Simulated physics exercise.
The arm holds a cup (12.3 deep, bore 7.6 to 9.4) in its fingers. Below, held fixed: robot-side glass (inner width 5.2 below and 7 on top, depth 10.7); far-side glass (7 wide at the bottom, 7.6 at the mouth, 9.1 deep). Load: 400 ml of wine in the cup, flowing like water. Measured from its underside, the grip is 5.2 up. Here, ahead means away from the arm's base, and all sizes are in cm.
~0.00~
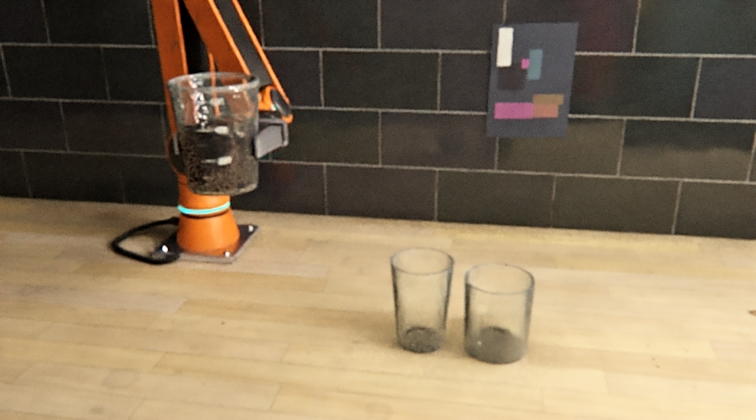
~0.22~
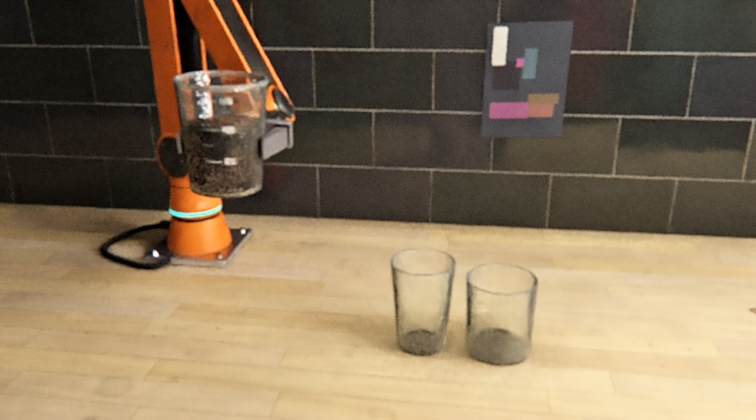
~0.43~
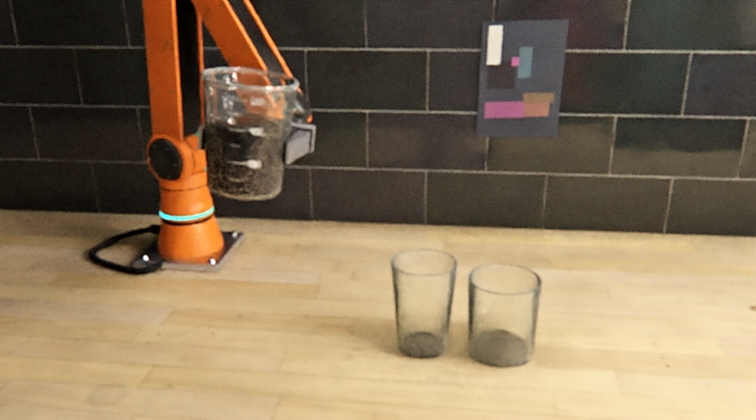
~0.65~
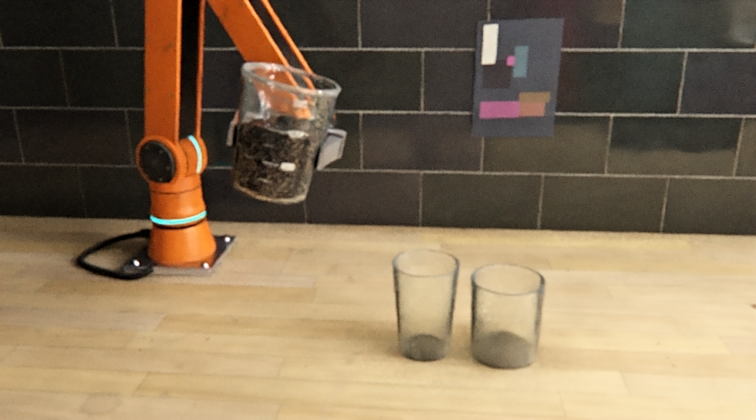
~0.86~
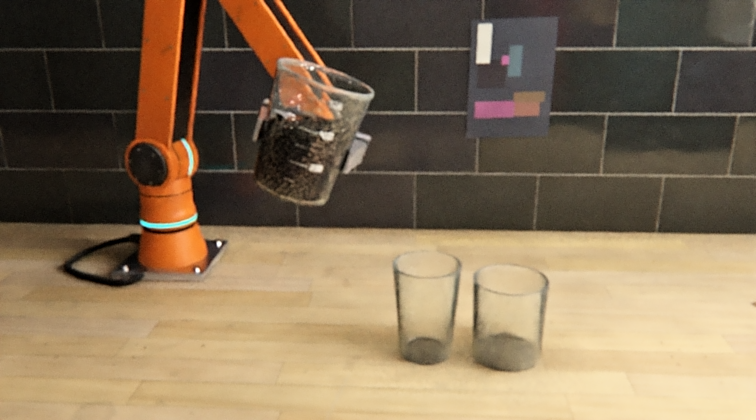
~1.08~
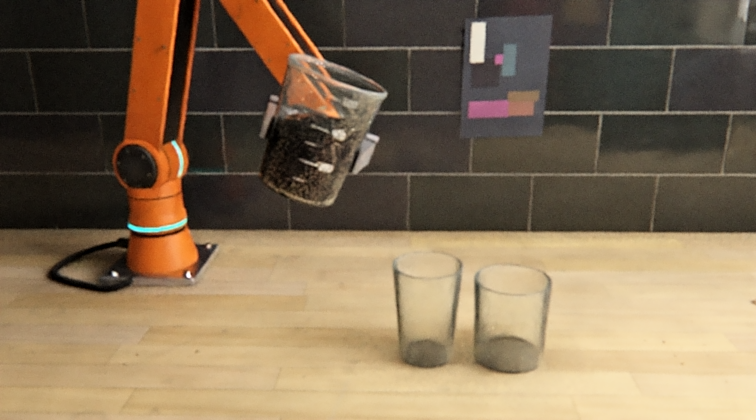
The footage shows an orange robotic arm holding a clear cup of dark contents, moving it rightward above a wooden counter while gradually tilting it toward two glasses with dark material at the bottom, as the view shifts slightly.
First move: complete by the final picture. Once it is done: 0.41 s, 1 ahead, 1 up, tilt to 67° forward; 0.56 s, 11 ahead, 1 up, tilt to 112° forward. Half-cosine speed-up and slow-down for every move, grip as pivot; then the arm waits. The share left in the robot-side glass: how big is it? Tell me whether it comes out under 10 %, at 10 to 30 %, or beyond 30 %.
It comes out under 10 %.
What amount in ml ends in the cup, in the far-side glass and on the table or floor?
I'd estimate close to 0, 70 and 320 ml respectively.
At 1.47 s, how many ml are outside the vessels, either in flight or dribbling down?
Reading: Near 15 ml.
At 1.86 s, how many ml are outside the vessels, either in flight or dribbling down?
About 40 ml.
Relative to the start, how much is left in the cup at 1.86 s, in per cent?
Around 70 percent is still there.
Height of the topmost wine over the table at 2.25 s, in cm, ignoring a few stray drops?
Around 12 centimetres.
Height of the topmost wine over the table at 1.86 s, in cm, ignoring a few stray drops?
Up to some 26 cm.
After 1.47 s, tilted 67° forward, liquid up to 27 above the table; 380 ml in the cup, 15 ml in the air or running down outside.
After 1.86 s, tilted 100° forward, liquid up to 26 above the table; 270 ml in the cup, 65 ml in the far-side glass, 25 ml on the table or floor, 40 ml in the air or running down outside.
After 2.25 s, tilted 112° forward, liquid up to 105 above the table; 305 ml on the table or floor, 75 ml in the far-side glass, 10 ml in the air or running down outside.
After 3.05 s, tilted 112° forward, liquid up to 2 above the table; 320 ml on the table or floor, 75 ml in the far-side glass.
In the end, 320 ml on the table or floor, 75 ml in the far-side glass. That is 1 % in the robot-side glass.
